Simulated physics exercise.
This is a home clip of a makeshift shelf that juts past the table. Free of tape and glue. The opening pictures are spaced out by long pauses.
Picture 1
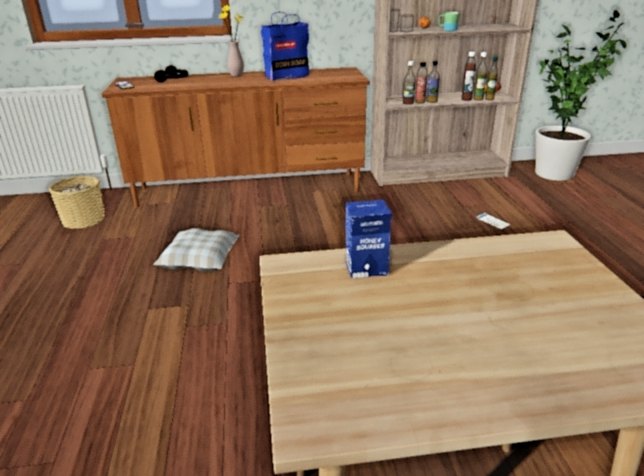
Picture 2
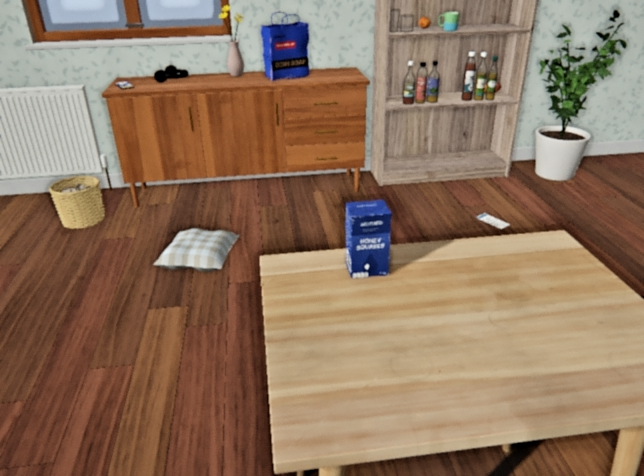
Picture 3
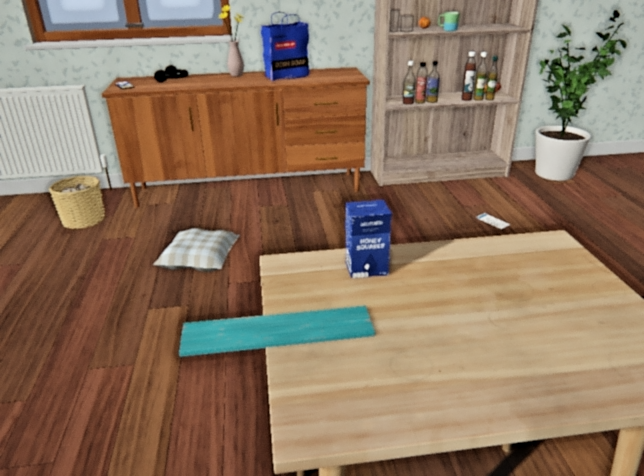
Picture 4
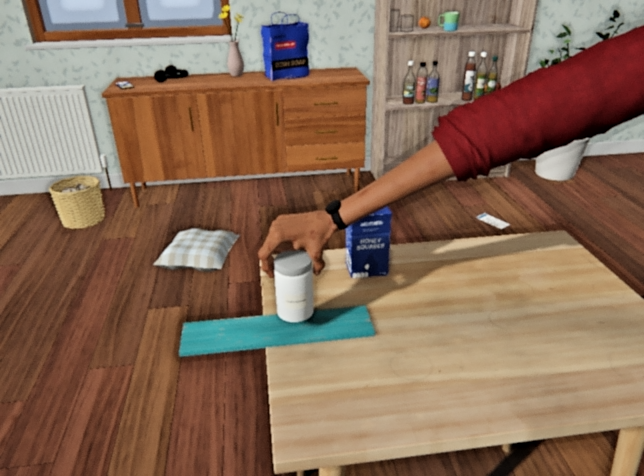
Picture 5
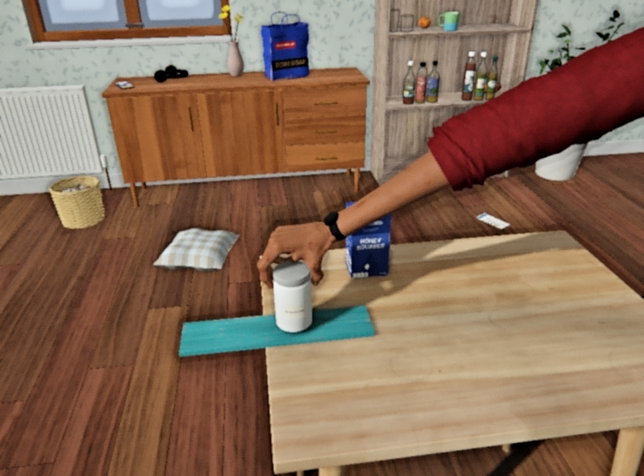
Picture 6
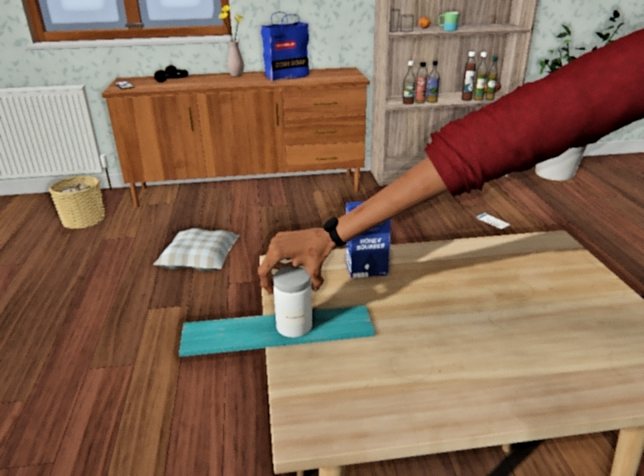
A turquoise plank appeared on a wooden table, sticking out past its left edge, and then a hand in a red sleeve lowered a white jar onto it, keeping hold of the jar.
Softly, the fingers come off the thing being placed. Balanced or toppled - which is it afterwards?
In the end it stays stable on the table.
Then, 0.50 s after the last picture, nothing has stirred.
Then, 1.30 s after the last picture, white jar resting near (293, 302).
At rest, all 3 in place. Seen from the same camera at the end, white jar near (293, 302). The plank keeps its balance.
